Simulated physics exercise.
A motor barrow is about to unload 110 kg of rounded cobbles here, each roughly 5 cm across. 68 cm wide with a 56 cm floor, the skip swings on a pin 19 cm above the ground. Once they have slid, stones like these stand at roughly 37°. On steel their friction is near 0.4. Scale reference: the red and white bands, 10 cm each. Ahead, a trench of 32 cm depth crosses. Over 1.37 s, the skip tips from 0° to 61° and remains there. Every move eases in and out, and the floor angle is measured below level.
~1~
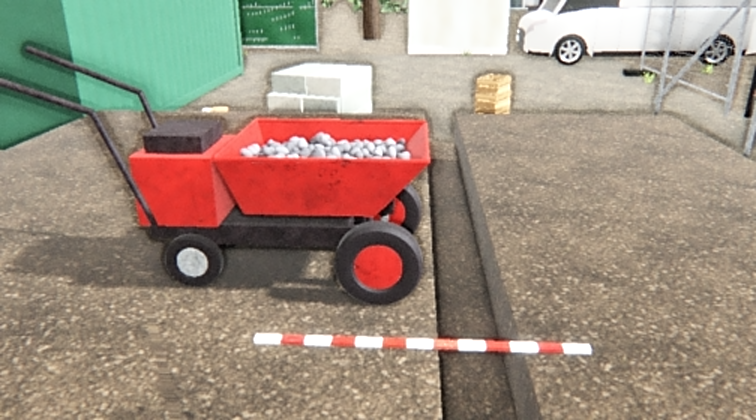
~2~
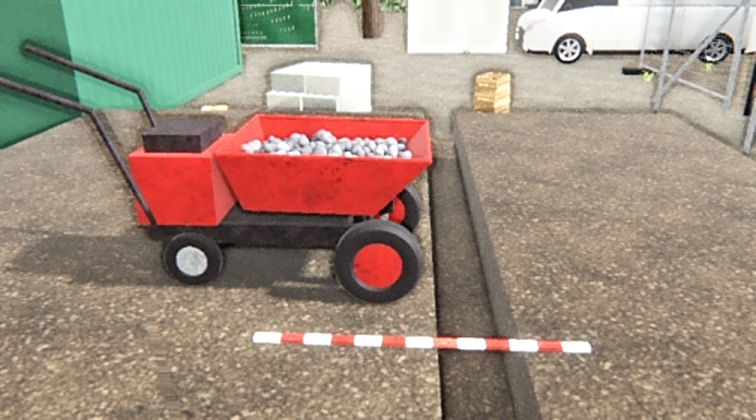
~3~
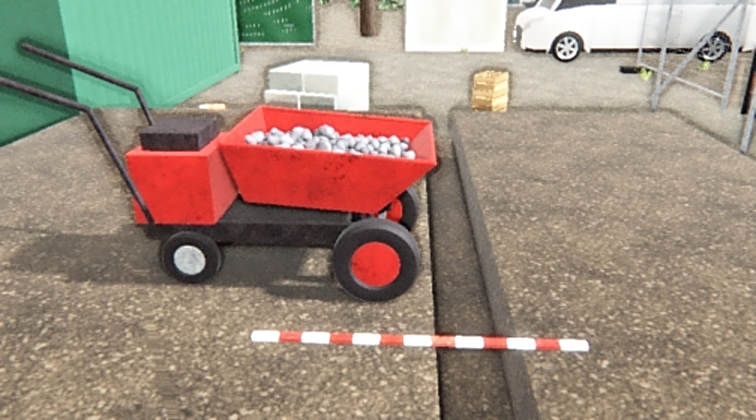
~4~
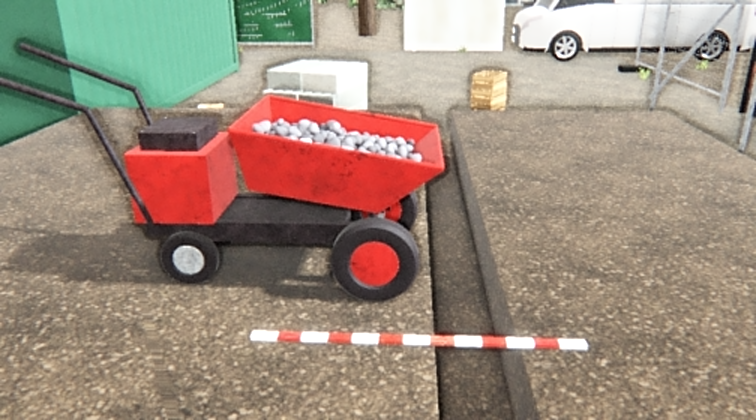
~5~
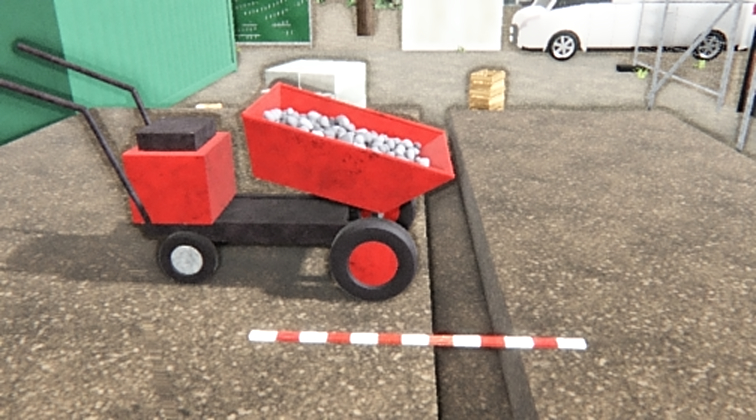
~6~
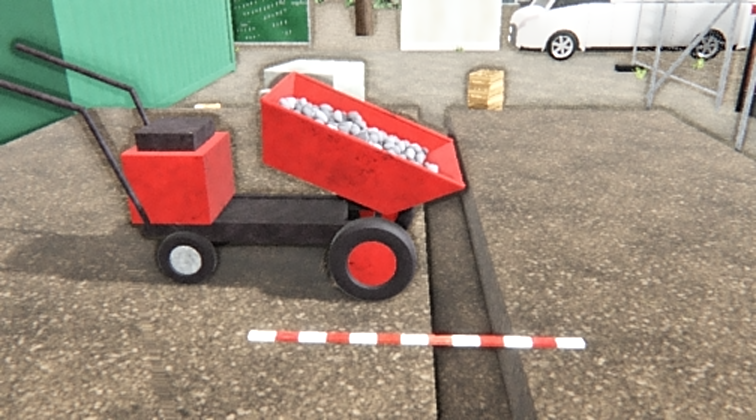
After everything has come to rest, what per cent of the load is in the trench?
I would say 40 percent.
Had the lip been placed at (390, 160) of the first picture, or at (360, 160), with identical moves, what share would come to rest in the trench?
That gives roughly 75 per cent and roughly 100 per cent.
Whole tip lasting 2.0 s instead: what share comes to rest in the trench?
With that timing, about 45 per cent.
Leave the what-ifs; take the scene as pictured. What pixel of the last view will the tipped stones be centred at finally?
(513, 265).
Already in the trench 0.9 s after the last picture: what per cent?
Close to 0 per cent at that time.
Then, 0.4 s after the last picture the floor is at 52°, 100 % in the skip; the foremost stones are at (473, 202).
Then, 0.9 s after the last picture the floor is at 61°, 76 % in the skip, 2 % in the trench, 22 % past the trench; the foremost stones are at (554, 271).
Then, 1.2 s after the last picture the floor is at 61°, 43 % in the skip, 3 % in the trench, 54 % past the trench; the foremost stones are at (640, 286).
Then, 3.2 s after the last picture the floor is at 61°, 1 % in the skip, 40 % in the trench, 59 % past the trench; the foremost stones are at (671, 271).
